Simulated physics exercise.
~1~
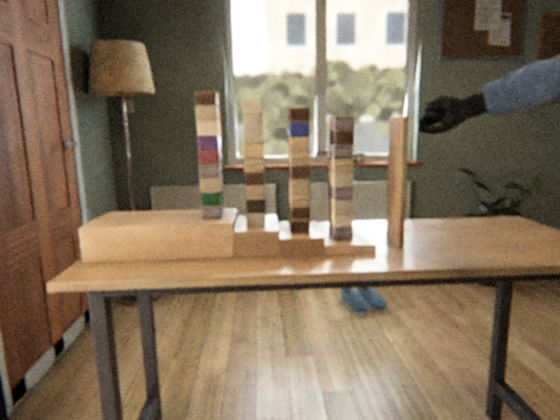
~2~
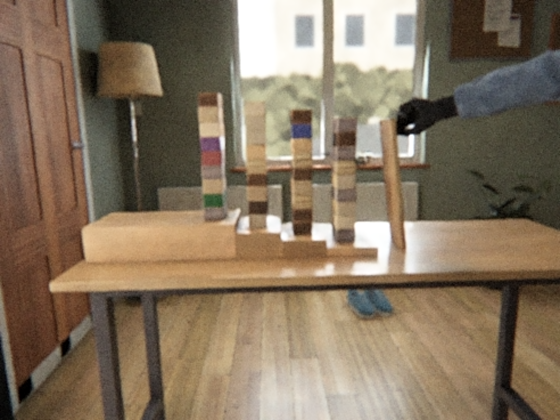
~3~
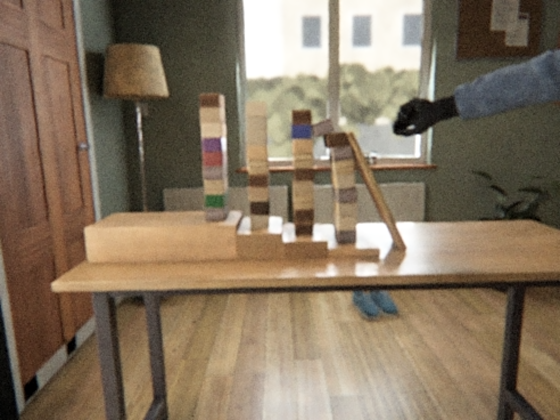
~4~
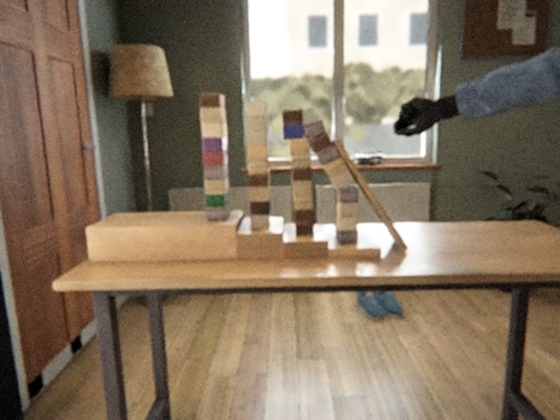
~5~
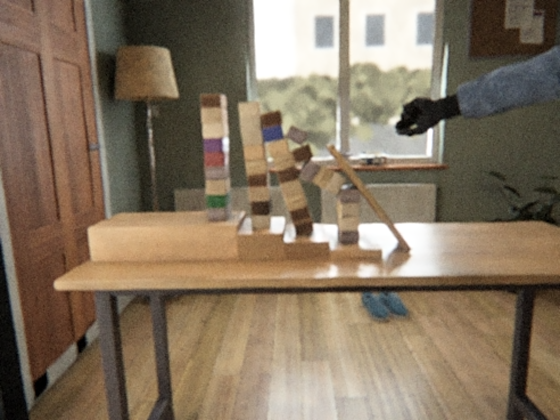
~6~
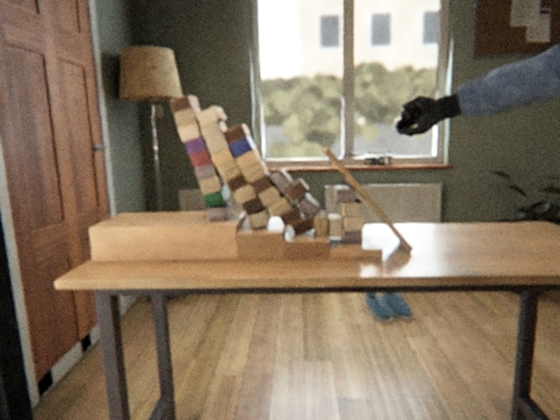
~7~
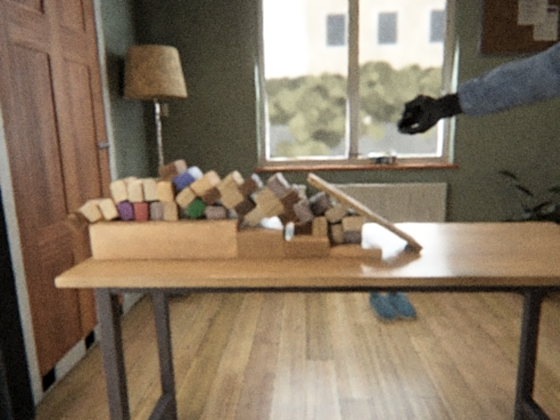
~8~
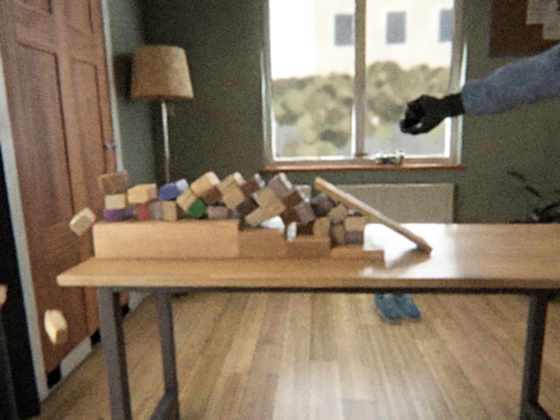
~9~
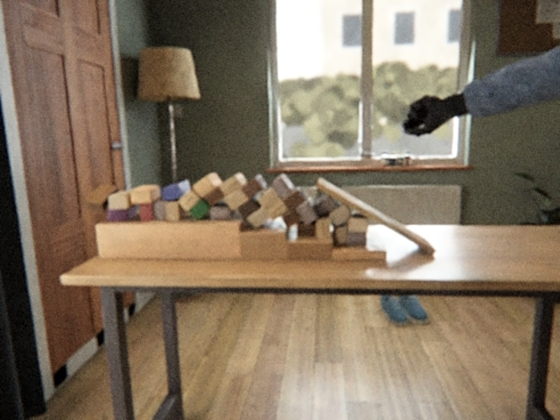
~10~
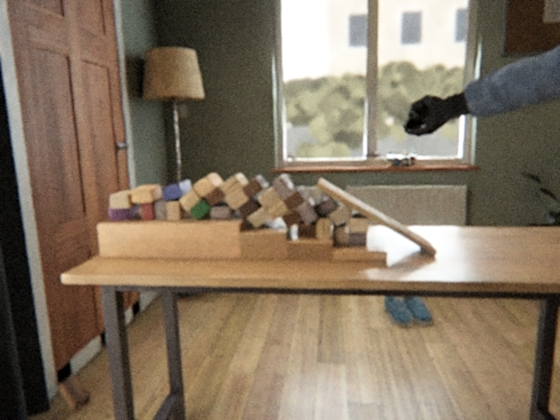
A gloved hand tips a board leftward, toppling the block stacks into a jumbled heap.
